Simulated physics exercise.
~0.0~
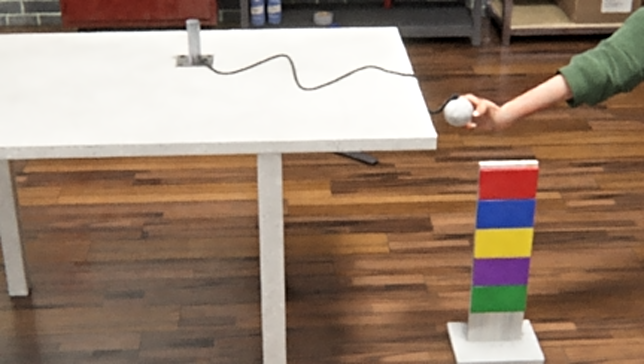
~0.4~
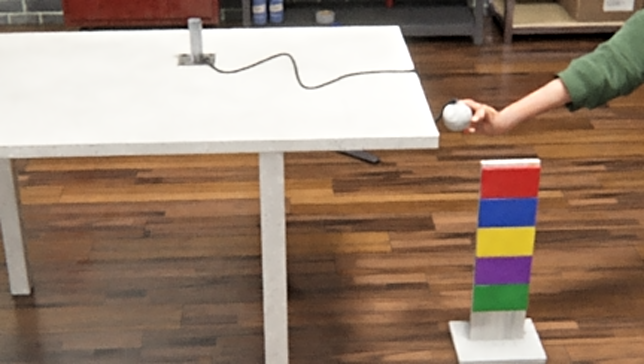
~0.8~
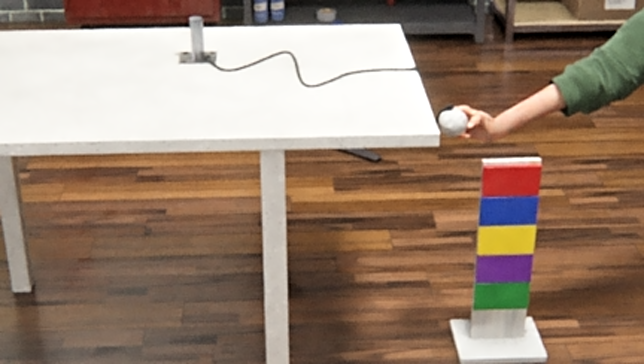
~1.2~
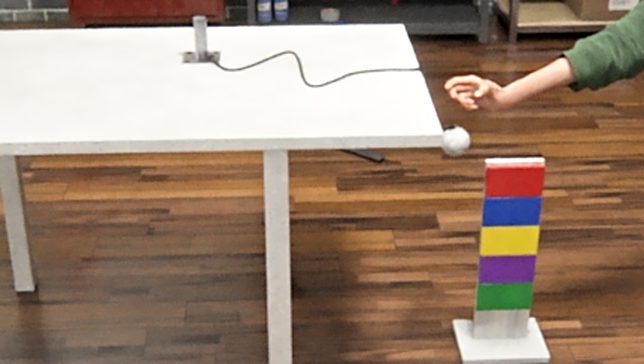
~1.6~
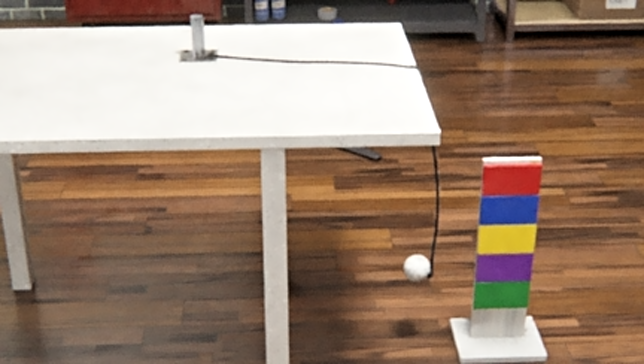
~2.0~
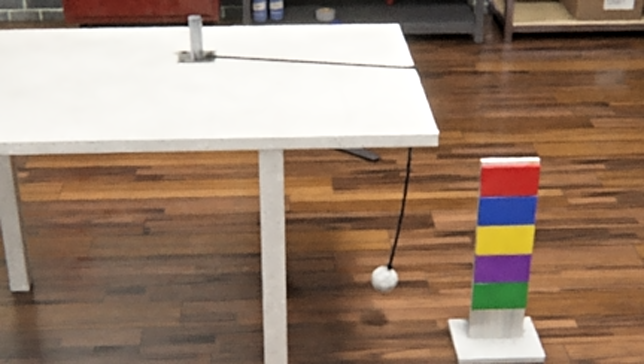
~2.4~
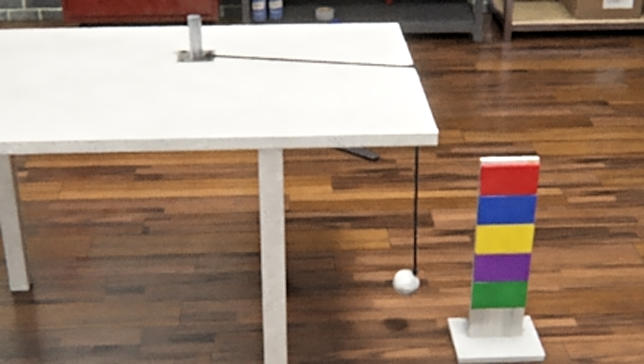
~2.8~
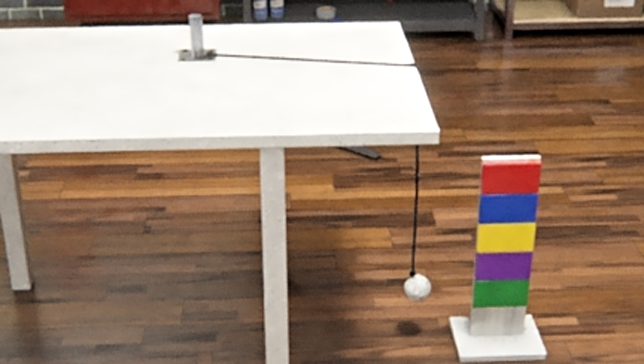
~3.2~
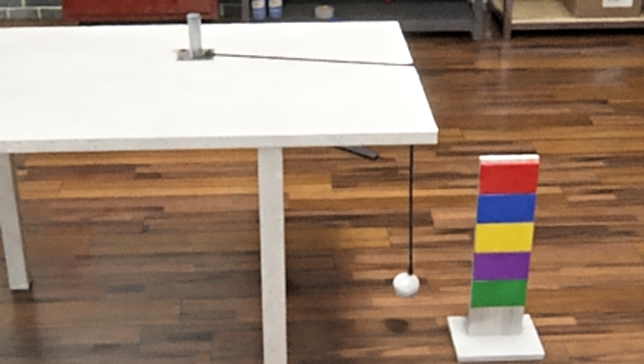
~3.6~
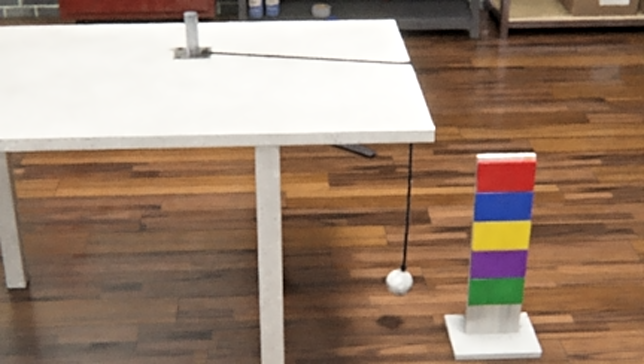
Hand releasing a white ball at a white table's edge, the ball dropping on its cord and swaying level with green band.
